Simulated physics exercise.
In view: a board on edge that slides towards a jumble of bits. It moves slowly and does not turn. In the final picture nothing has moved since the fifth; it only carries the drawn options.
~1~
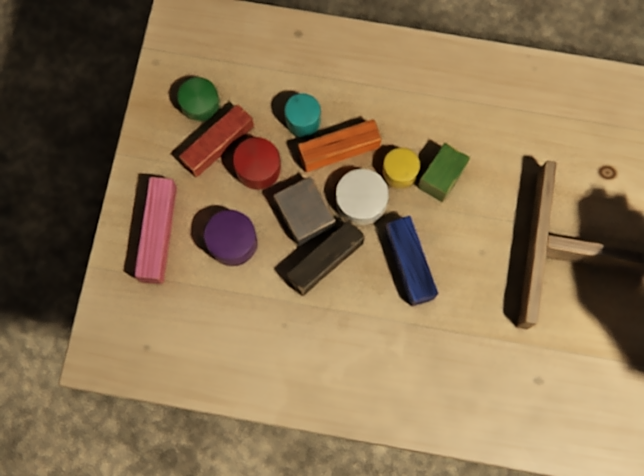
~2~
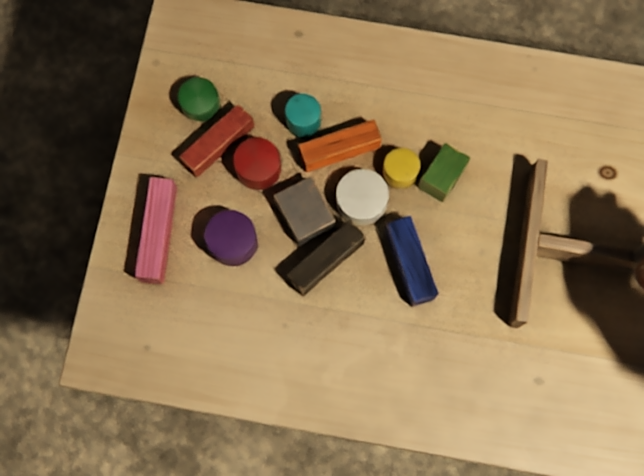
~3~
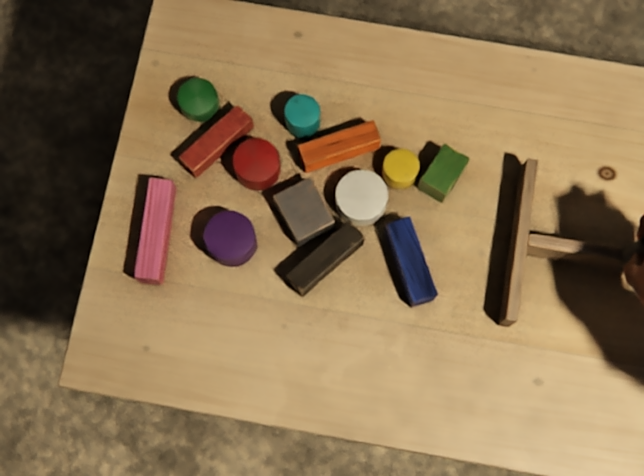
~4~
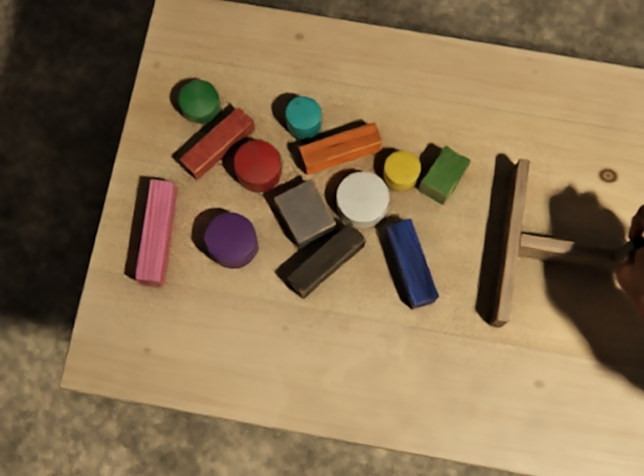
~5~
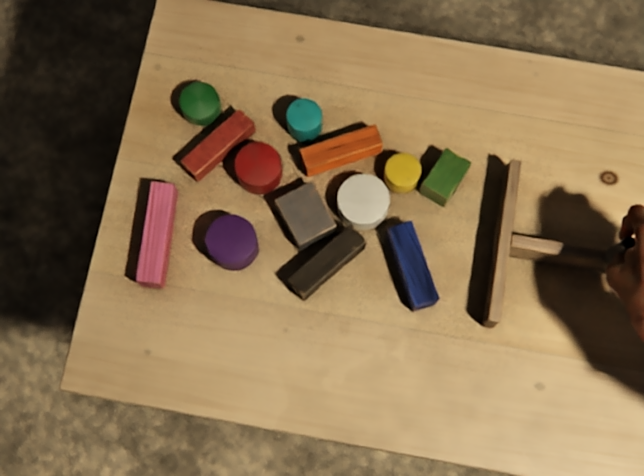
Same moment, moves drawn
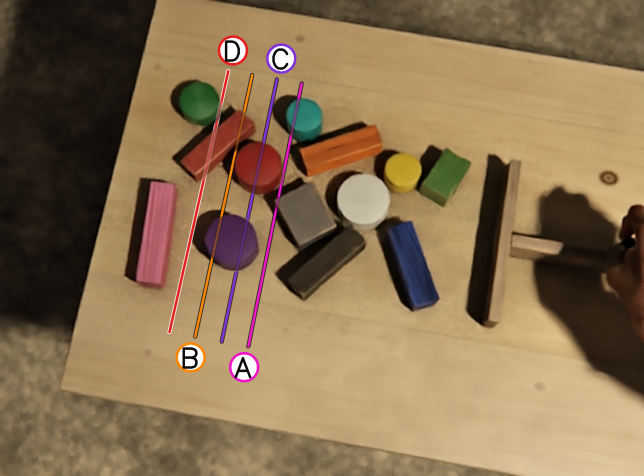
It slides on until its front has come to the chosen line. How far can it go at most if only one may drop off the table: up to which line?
It can go as far as D.
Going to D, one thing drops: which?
The pink stick goes over.
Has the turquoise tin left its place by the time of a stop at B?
By then, yes.
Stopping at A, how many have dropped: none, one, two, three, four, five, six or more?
In all, none.
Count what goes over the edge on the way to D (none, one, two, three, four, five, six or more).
By then, one.
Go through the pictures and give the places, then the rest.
The first frame shows grey block (304, 211); red tin (257, 164); green tin (199, 99).
The second frame shows board (533, 239); orange stick (340, 146).
The third frame shows board (522, 238); blue stick (411, 262).
The fourth frame shows board (514, 238); black bar (327, 260).
The fifth frame shows board (506, 239); turquoise tin (304, 120); yellow tin (402, 173); red bar (218, 145).
On the marked copy, A at (276, 210); B at (225, 201); C at (250, 206); D at (200, 197).
With D. Early on, board (395, 220); orange stick (332, 138); yellow tin (349, 161).
Further on, board (286, 201); pink stick (149, 235); green tin (192, 89).
At the end, board (200, 186); pink stick over the edge; red tin (122, 135); one fallen.
As for the rest, A is within the limit but short; B is within the limit but short; C is within the limit but short.
